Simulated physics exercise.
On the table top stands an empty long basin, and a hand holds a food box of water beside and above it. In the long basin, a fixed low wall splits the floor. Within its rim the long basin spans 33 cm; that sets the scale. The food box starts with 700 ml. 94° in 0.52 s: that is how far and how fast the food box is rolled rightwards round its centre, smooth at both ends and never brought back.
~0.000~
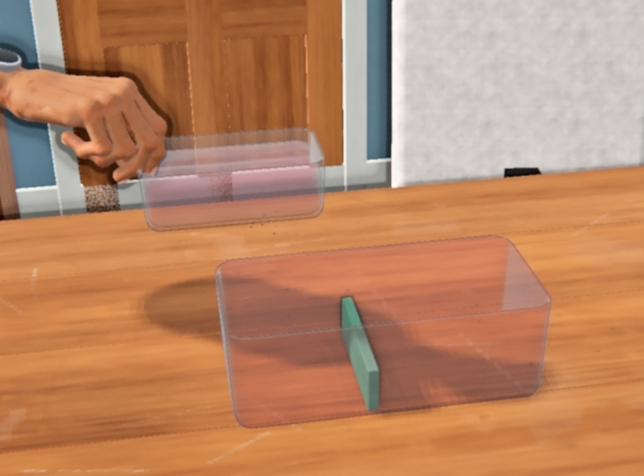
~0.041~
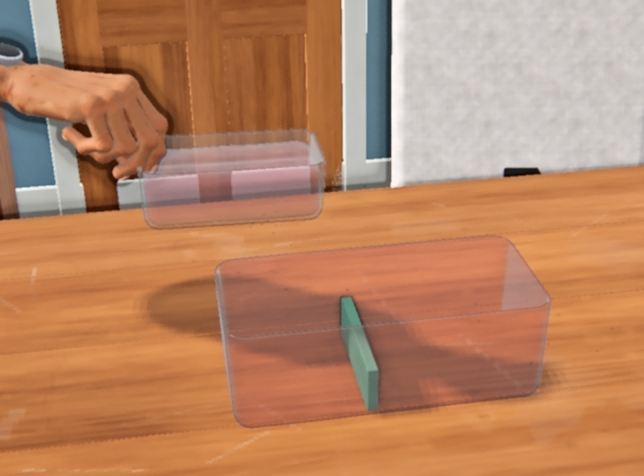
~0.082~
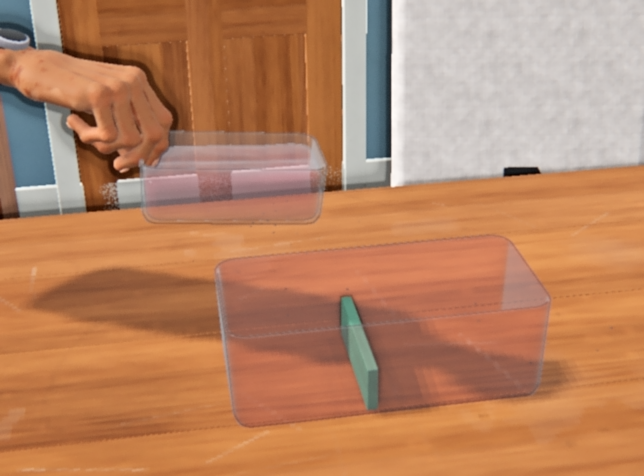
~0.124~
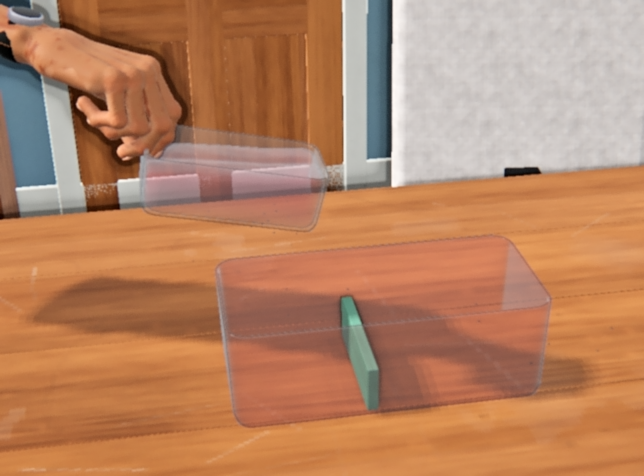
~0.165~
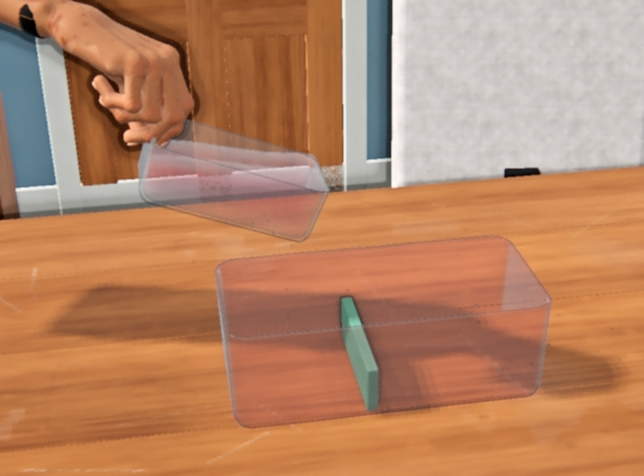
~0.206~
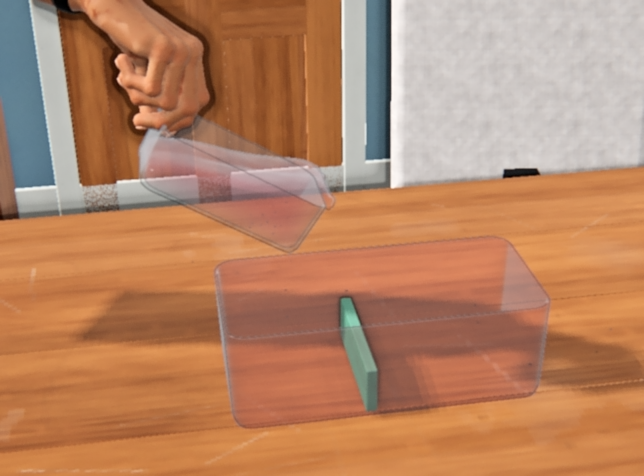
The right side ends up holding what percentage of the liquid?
About 64 in every hundred parts.
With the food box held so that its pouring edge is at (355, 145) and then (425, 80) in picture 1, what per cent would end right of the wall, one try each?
First 85, then 85 per cent.
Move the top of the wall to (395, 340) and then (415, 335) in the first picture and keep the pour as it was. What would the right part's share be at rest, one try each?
In turn about 15 and 10 per cent.
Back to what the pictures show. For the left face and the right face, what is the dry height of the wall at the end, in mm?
Left side: Around 40 mm. Right side: Around 36 mm.
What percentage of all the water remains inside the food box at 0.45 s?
Roughly 12 %.
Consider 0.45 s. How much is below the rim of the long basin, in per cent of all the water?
48 %, give or take.
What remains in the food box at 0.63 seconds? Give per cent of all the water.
Close to 3 percent of the whole amount.
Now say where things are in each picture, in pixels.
In the first frame, it leans 0°; its right rim is at (318, 146); the water meets the walls at (143, 168) and (316, 155); the long basin's rim runs from (221, 300) to (529, 270); the wall's top is at (359, 333).
In the second frame, it leans 1°; its right rim is at (318, 148); the water meets the walls at (142, 166) and (316, 156).
In the third frame, it leans 6°; its right rim is at (320, 154); the water meets the walls at (143, 163) and (317, 158).
In the fourth frame, it leans 13°; its right rim is at (322, 164); the water meets the walls at (146, 158) and (319, 162).
In the fifth frame, it leans 21°; its right rim is at (322, 177); the water meets the walls at (147, 156) and (323, 168); 1 per cent is over the edge.
In the sixth frame, it leans 32°; its right rim is at (319, 193); the water meets the walls at (144, 152) and (304, 175); 6 per cent is over the edge.
By 0.45 s the tilt is 90° and 12 per cent is still to pour, 10 is left of the wall and 37 right of it.
By 0.63 s the tilt is 94° and 3 per cent is still to pour, 26 is left of the wall and 65 right of it.
By 0.82 s the tilt is 94° and 1 per cent is still to pour, 31 is left of the wall and 63 right of it.
By 1.02 s the tilt is 94° and 0 per cent is still to pour, 33 is left of the wall and 64 right of it.
At rest 33 per cent lies left of the wall, 64 right of it and 2 outside.
